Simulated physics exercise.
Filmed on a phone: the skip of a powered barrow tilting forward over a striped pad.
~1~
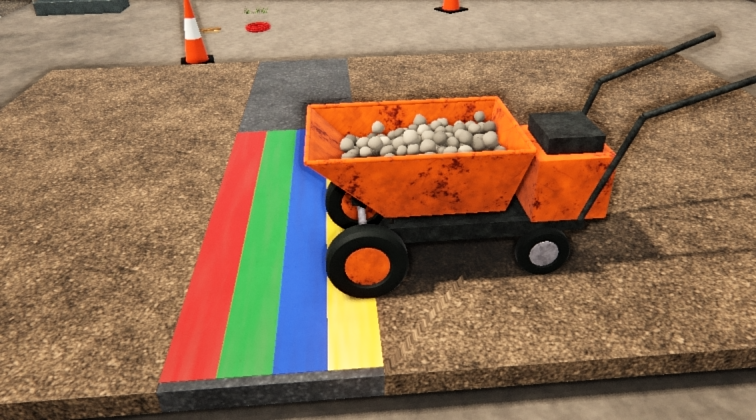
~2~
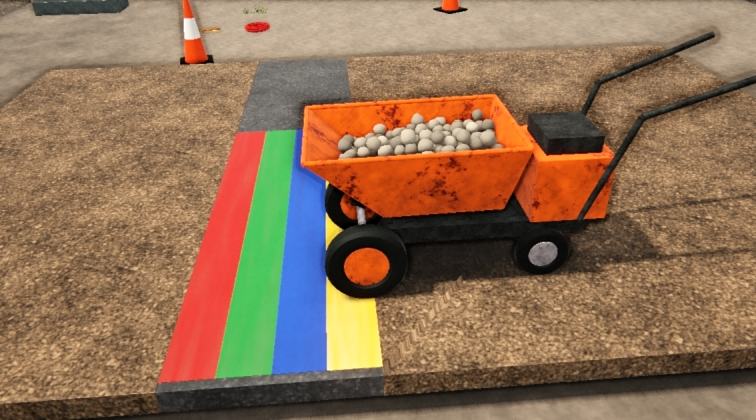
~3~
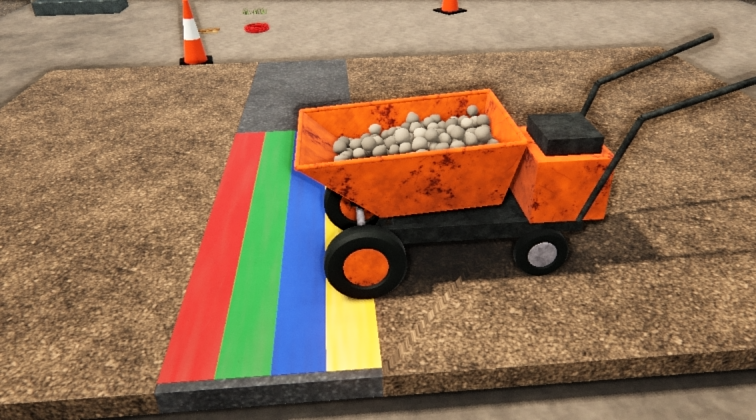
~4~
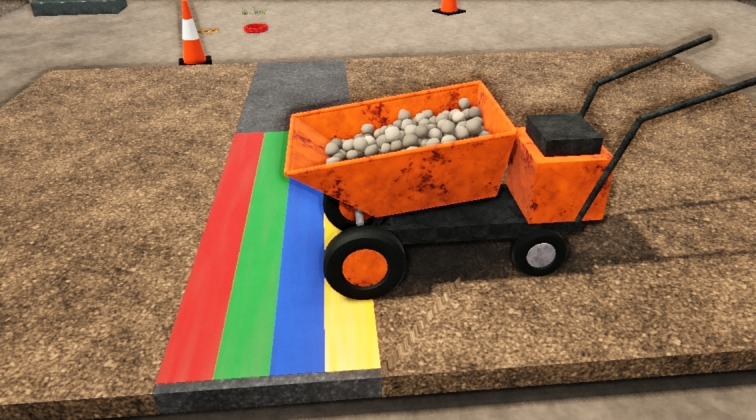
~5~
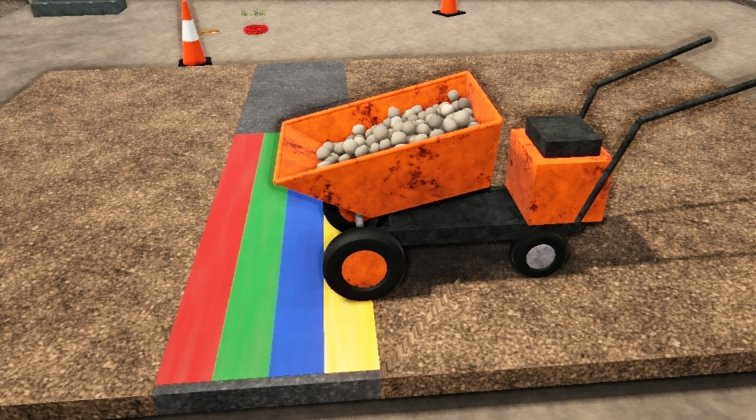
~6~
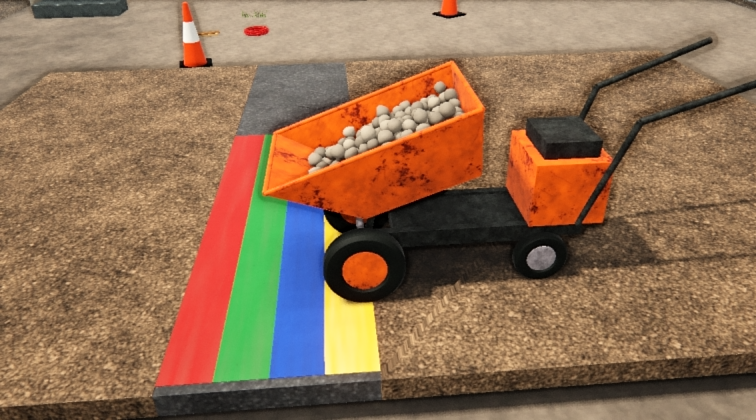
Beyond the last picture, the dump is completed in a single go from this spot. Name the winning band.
The red band.
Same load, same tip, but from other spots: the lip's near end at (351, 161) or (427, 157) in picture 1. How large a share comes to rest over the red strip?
About 30 per cent for the first spot and about 10 per cent for the second.
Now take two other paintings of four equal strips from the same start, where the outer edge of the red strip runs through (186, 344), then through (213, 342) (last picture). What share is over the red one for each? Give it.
Roughly 30 per cent, and 10 per cent.
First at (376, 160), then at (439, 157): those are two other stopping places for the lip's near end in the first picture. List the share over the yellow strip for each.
About 0 %, then 20 %.
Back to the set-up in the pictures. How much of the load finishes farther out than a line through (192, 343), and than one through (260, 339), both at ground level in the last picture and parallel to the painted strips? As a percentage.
Some 50 and some 80 per cent, respectively.
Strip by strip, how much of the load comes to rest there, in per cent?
Per cent of the load - yellow strip: 0, blue strip: 0, green strip: 5, red strip: 35.
Just after the last frame, skip tipped steeply; every one in the skip.
A moment on, skip tipped right over; roughly two thirds in the skip; just a few over the green strip; roughly a quarter over the red strip; just a few falling; just a few off the paint.
Further on, skip tipped right over; roughly a quarter in the skip; about a tenth over the green strip; roughly a third over the red strip; roughly a third off the paint.
When it is over, skip tipped right over; roughly a quarter in the skip; not one over the yellow strip; not one over the blue strip; about a tenth over the green strip; roughly a third over the red strip; roughly a third off the paint.
